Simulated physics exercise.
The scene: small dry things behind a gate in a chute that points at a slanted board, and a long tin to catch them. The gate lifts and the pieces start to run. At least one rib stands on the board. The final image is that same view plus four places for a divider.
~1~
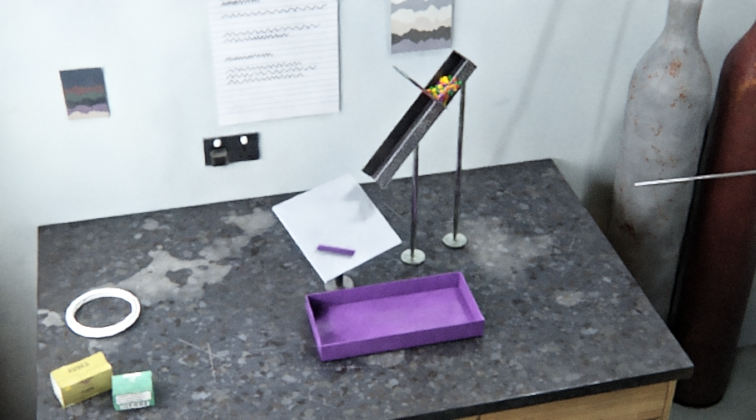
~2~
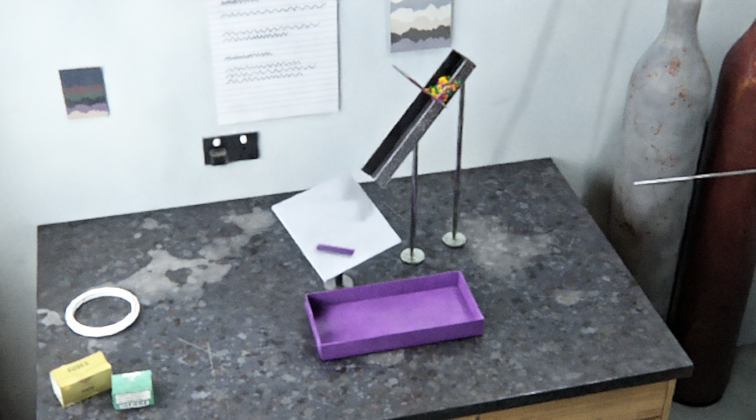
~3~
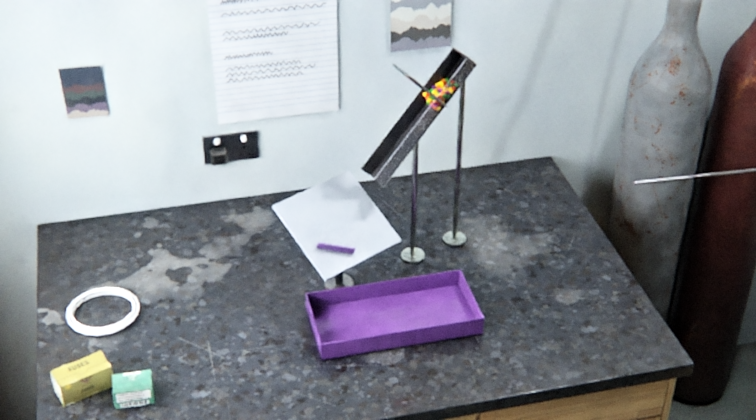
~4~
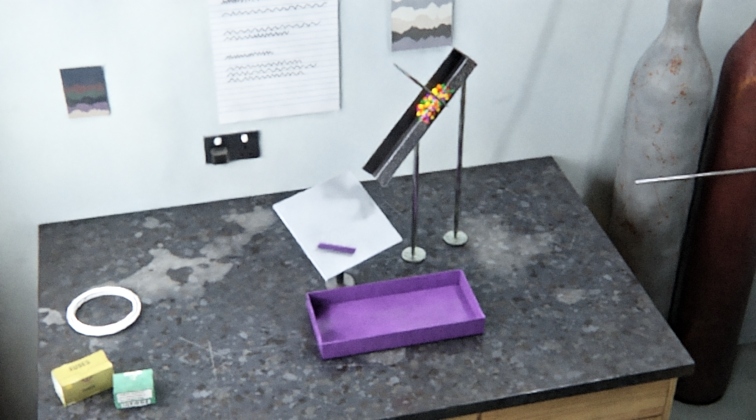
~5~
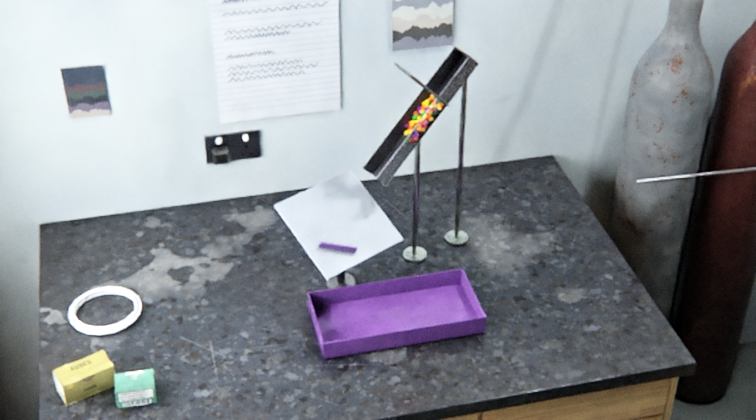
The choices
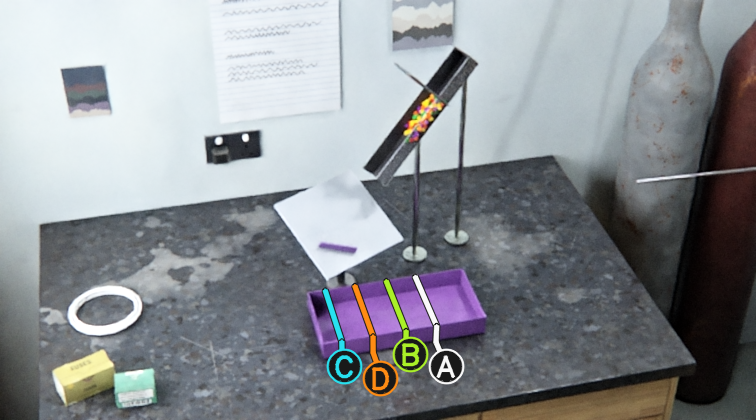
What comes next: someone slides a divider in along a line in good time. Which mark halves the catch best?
The answer is line B.
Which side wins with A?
More lands on the left.
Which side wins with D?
More lands on the right.
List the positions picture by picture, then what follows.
Load behind the gate (440, 90), round plastic beads; lip of the chute (377, 183), sloping fairly steeply, in the first frame.
Middle of the board (338, 224), tilted fairly steeply; middle of its low edge (364, 261); of its high edge (312, 188), in the second frame.
Front corners of the tin (321, 344) and (484, 318), empty; front of the load (430, 105), in the third frame.
Middle of the load (433, 102); its front (421, 119), roughly a quarter of the way to the lip; rib from (320, 242) to (357, 249), in the fourth frame.
Middle of the load (426, 116); its front (408, 140), roughly half of the way to the lip, in the fifth frame.
On the marked copy, line A crosses the front rim at (436, 325); line B crosses the front rim at (405, 330); line C crosses the front rim at (341, 340); line D crosses the front rim at (372, 335).
For line A, of what is caught, almost all on the left of the divider, about a tenth on the right.
For line B, of what is caught, roughly half on the left of the divider, roughly half on the right.
For line C, of what is caught, not one piece on the left of the divider, every piece on the right.
For line D, of what is caught, about a tenth on the left of the divider, almost all on the right.
